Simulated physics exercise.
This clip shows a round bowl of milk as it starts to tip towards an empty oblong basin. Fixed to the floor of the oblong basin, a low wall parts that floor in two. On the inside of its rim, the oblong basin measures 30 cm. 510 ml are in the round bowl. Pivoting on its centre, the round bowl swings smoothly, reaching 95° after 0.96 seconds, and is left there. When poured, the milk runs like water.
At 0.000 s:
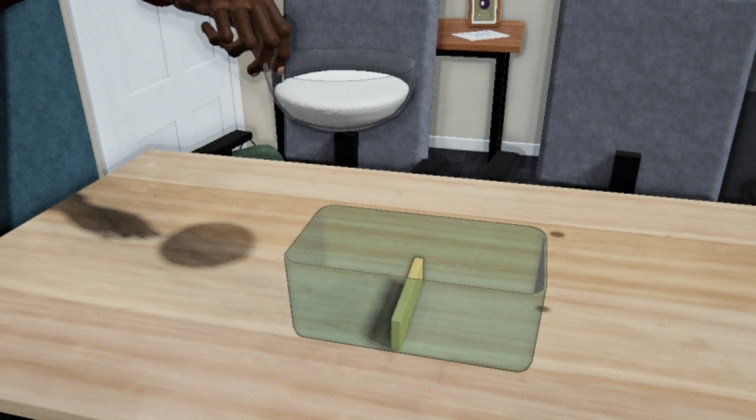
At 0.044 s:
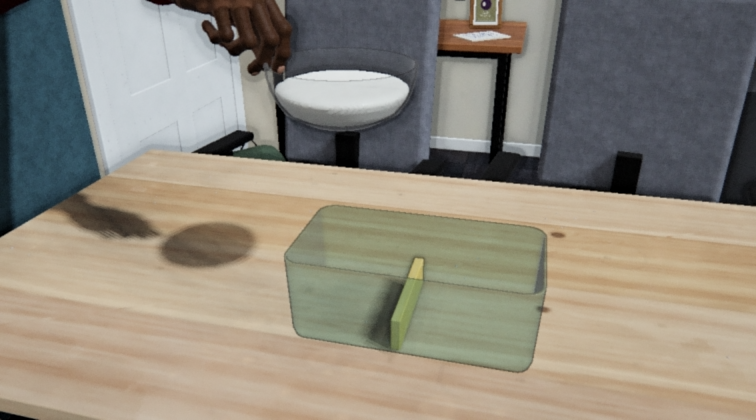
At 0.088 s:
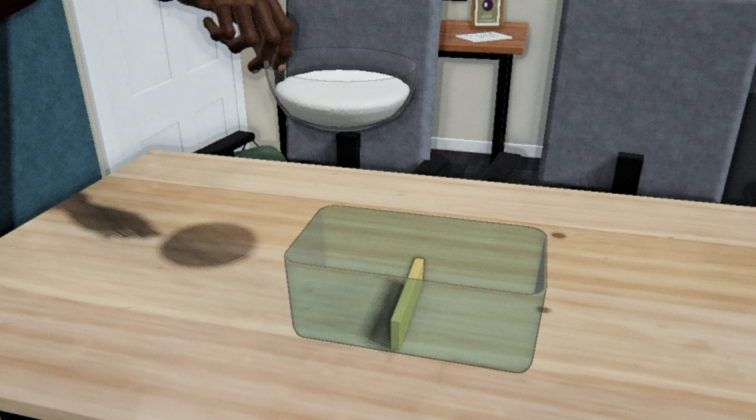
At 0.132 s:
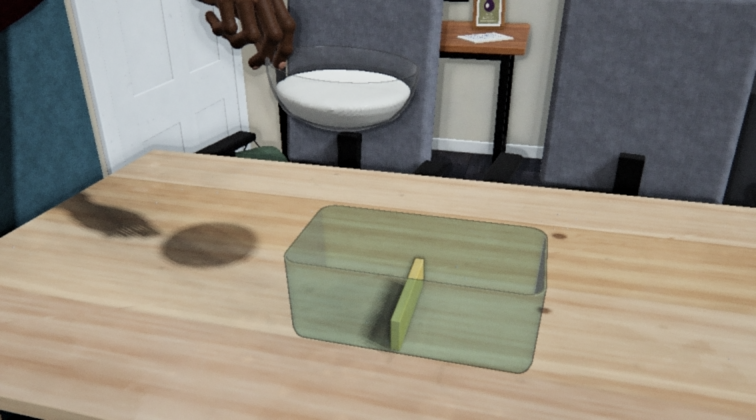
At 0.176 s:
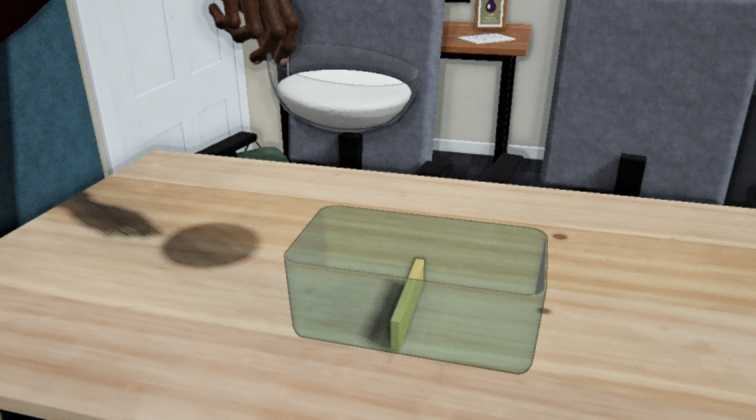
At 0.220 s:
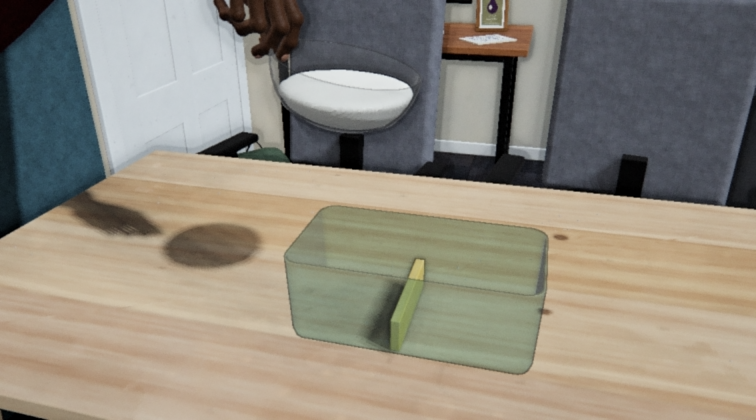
A dark hand hovers beside a round bowl of milk that tilts slightly to the right.
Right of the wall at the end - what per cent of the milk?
Near 91 per cent.
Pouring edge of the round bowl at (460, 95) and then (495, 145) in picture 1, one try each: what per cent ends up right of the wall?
First 95, then 90 per cent.
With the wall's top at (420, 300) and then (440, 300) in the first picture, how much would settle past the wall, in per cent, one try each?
The first try gives 80 percent and the second 65 percent.
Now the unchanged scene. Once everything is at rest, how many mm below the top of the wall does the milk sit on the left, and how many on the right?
For the left, around 42 mm; for the right, around 24 mm.
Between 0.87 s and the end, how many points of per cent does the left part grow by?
I'd put it near 4 percent.
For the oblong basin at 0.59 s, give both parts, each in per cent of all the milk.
Left roughly 0 per cent, right roughly 6.
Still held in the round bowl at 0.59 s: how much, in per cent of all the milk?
Close to 46 percent of the liquid remains at that time.
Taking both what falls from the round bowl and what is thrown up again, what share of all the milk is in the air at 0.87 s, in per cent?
Close to 16 per cent.
By 0.59 s the tilt is 65° and 46 per cent is still to pour, 0 is left of the wall and 6 right of it.
By 0.87 s the tilt is 93° and 5 per cent is still to pour, 3 is left of the wall and 77 right of it.
By 1.15 s the tilt is 95° and 0 per cent is still to pour, 7 is left of the wall and 91 right of it.
By 1.46 s the tilt is 95° and 0 per cent is still to pour, 7 is left of the wall and 91 right of it.
At rest 7 per cent lies left of the wall, 91 right of it and 2 outside.
